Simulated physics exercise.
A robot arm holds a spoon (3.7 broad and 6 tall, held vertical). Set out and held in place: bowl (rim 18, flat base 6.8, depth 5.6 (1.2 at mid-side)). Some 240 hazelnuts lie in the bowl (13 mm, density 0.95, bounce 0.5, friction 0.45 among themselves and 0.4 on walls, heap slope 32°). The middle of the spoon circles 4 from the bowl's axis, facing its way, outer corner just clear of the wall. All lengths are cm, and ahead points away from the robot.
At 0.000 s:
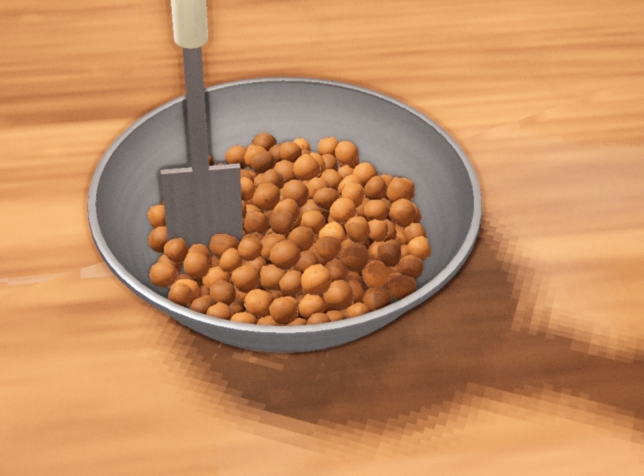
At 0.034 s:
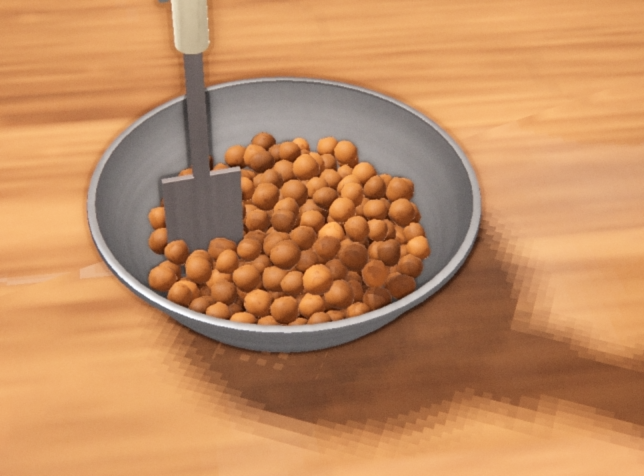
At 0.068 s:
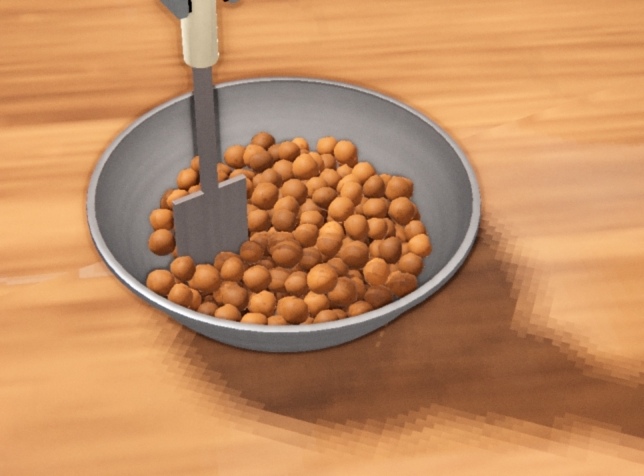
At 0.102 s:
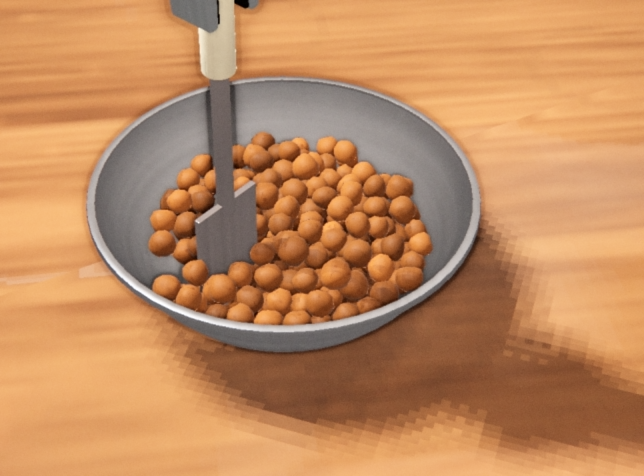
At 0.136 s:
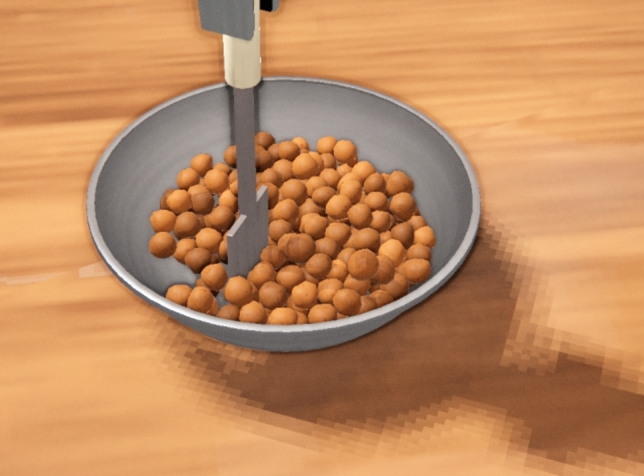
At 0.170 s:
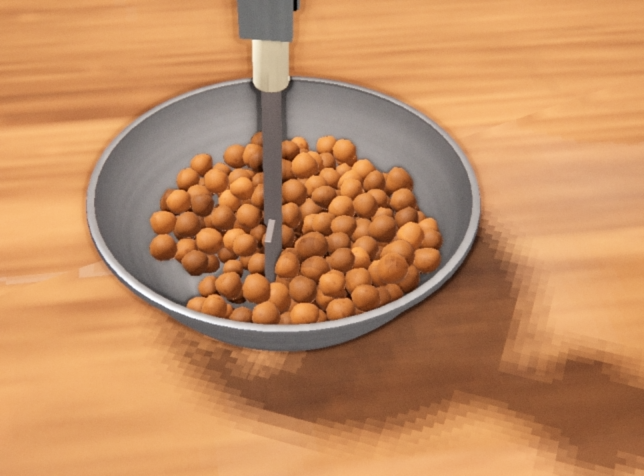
On a wooden surface, a robot arm sweeping an upright grey spatula rightward through hazelnuts in a grey bowl, turning it edge-on.
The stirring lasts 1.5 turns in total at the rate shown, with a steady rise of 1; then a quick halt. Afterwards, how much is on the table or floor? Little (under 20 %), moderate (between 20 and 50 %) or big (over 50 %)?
Answer: Little; under 20 % of the hazelnuts finish on the table or floor.
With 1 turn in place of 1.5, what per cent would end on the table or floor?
It would be near 15 per cent.
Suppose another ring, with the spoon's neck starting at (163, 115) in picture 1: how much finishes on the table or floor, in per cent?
About 10 per cent.
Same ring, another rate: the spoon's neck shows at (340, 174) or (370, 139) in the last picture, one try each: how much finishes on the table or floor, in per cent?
Some 35 and 45 per cent.
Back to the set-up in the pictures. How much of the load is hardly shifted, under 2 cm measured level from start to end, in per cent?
Roughly 5 per cent.
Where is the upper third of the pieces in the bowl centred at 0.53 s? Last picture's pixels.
Around (251, 134).
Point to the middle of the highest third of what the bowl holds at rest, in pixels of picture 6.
At about (361, 176).
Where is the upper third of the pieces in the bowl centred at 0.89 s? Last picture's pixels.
Around (322, 284).
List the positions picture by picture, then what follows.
In the first picture, the spoon neck at (199, 143), 0° round; upper third of the load around (296, 213), from x 160 to 420, top at y 145; 244 in the bowl.
In the second picture, the spoon neck at (199, 149), 7° round; upper third of the load around (295, 213), from x 160 to 420, top at y 145.
In the third picture, the spoon neck at (208, 163), 24° round; upper third of the load around (297, 222), from x 160 to 420, top at y 145.
In the fourth picture, the spoon neck at (224, 175), 41° round; upper third of the load around (301, 231), from x 165 to 420, top at y 145.
In the fifth picture, the spoon neck at (247, 184), 58° round; upper third of the load around (311, 250), from x 165 to 425, top at y 145.
In the sixth picture, the spoon neck at (273, 188), 76° round; upper third of the load around (330, 246), from x 165 to 430, top at y 145; 244 in the bowl.
After 0.53 s, 257° round, highest piece 8 above the table; 222 in the bowl, 13 on the table or floor, 9 in flight or on the tool.
After 0.89 s, 79° round, highest piece 7 above the table; 214 in the bowl, 29 on the table or floor, 1 in flight or on the tool.
After 1.27 s, 180° round, highest piece 6 above the table; 212 in the bowl, 32 on the table or floor.
After 1.97 s, 180° round, highest piece 6 above the table; 212 in the bowl, 32 on the table or floor.
In the end, 212 in the bowl, 32 on the table or floor. That is 13 % on the table or floor.
